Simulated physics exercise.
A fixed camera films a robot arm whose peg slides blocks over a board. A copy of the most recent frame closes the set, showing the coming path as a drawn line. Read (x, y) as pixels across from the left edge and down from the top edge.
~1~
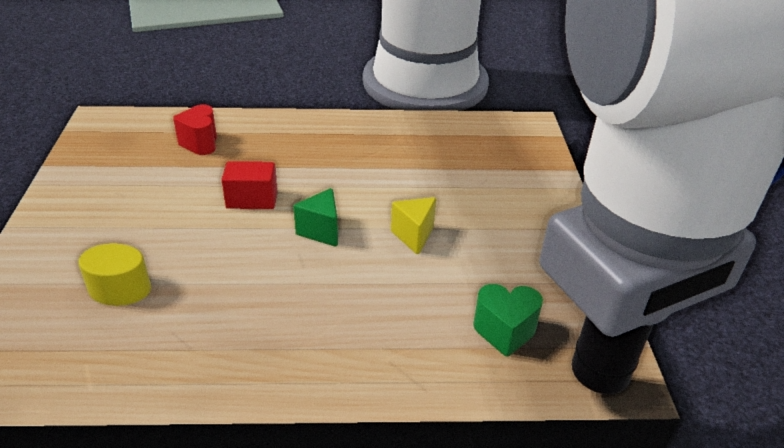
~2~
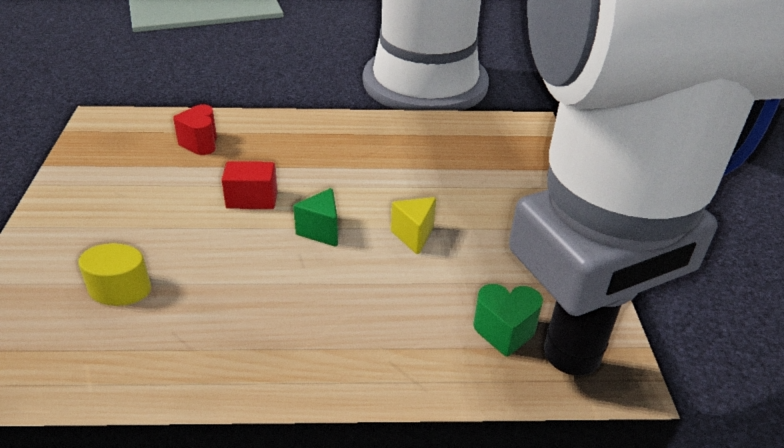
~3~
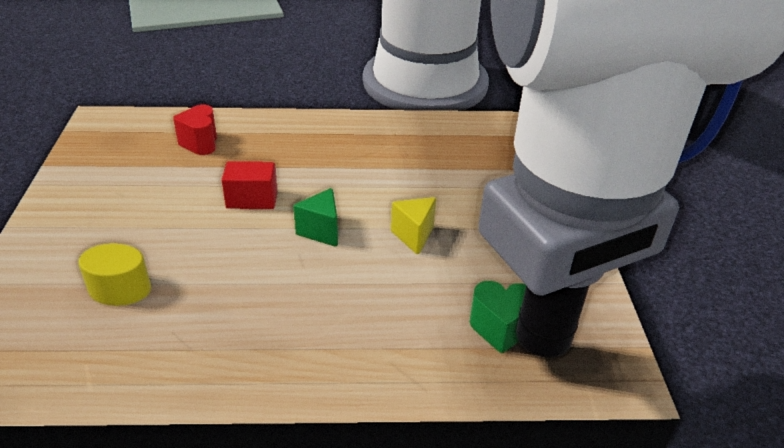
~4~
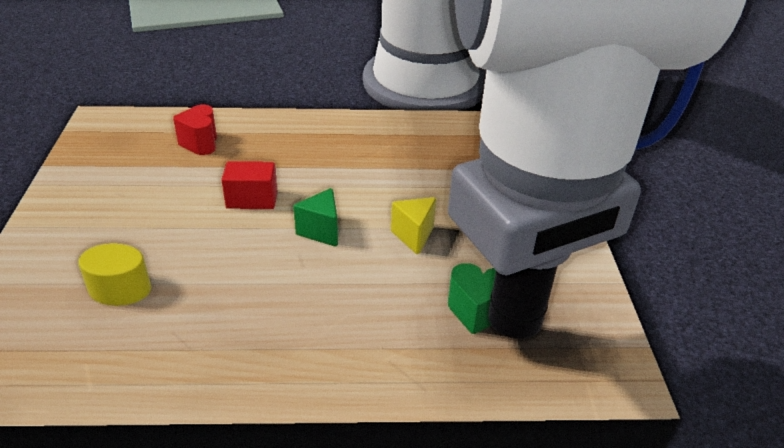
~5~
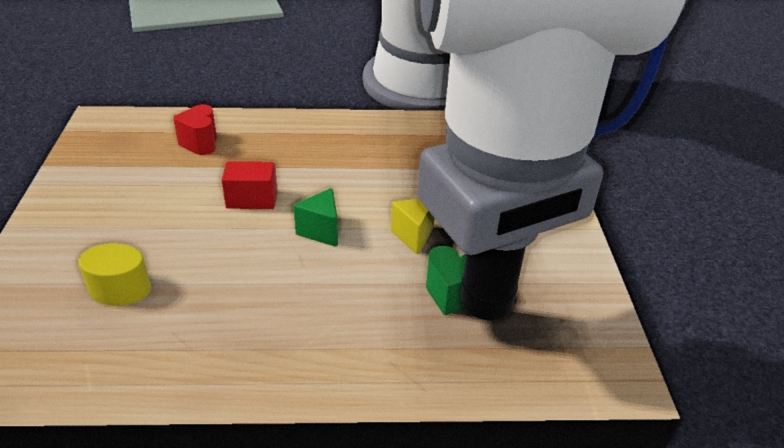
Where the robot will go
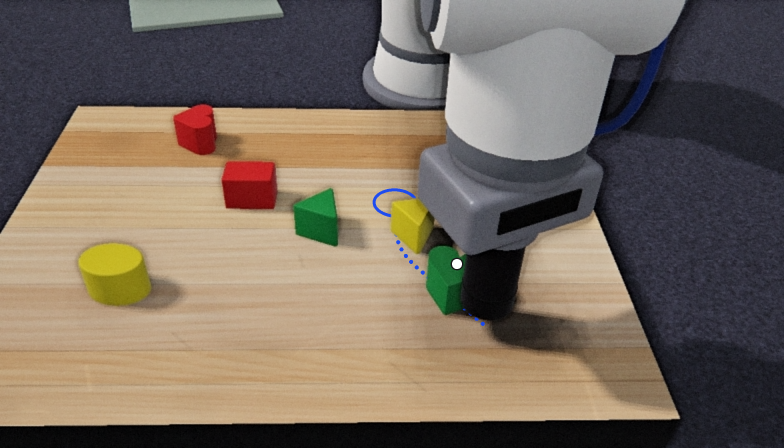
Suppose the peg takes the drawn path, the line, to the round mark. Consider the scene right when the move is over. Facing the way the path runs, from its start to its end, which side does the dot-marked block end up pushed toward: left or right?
Seen from start to end, it moves left.
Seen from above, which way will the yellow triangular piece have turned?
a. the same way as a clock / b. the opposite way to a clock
a (the same way as a clock)
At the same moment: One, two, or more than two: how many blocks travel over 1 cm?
Two move.
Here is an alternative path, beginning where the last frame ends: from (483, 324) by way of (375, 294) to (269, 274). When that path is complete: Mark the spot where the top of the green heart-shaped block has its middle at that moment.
The middle of its top is at (417, 240).
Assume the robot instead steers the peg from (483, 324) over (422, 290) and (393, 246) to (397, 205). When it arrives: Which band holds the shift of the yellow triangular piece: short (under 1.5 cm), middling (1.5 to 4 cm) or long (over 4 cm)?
Beyond 4 cm.
The drawn path runs from (483, 324) via (434, 282) and (398, 243), ending at (395, 203); the dot is on the green heart-shaped block.
What follows on the original path. One third of the way, peg (436, 261); yellow triangular piece (413, 201); green heart-shaped block (408, 227).
Two thirds of the way, peg (399, 221); yellow triangular piece (399, 178), turned 110° clockwise; green heart-shaped block (368, 193), turned 20° anticlockwise.
At the end, peg (396, 182); green triangular piece not moved; yellow triangular piece (404, 155), turned 85° clockwise; green heart-shaped block (355, 178), turned 60° anticlockwise.
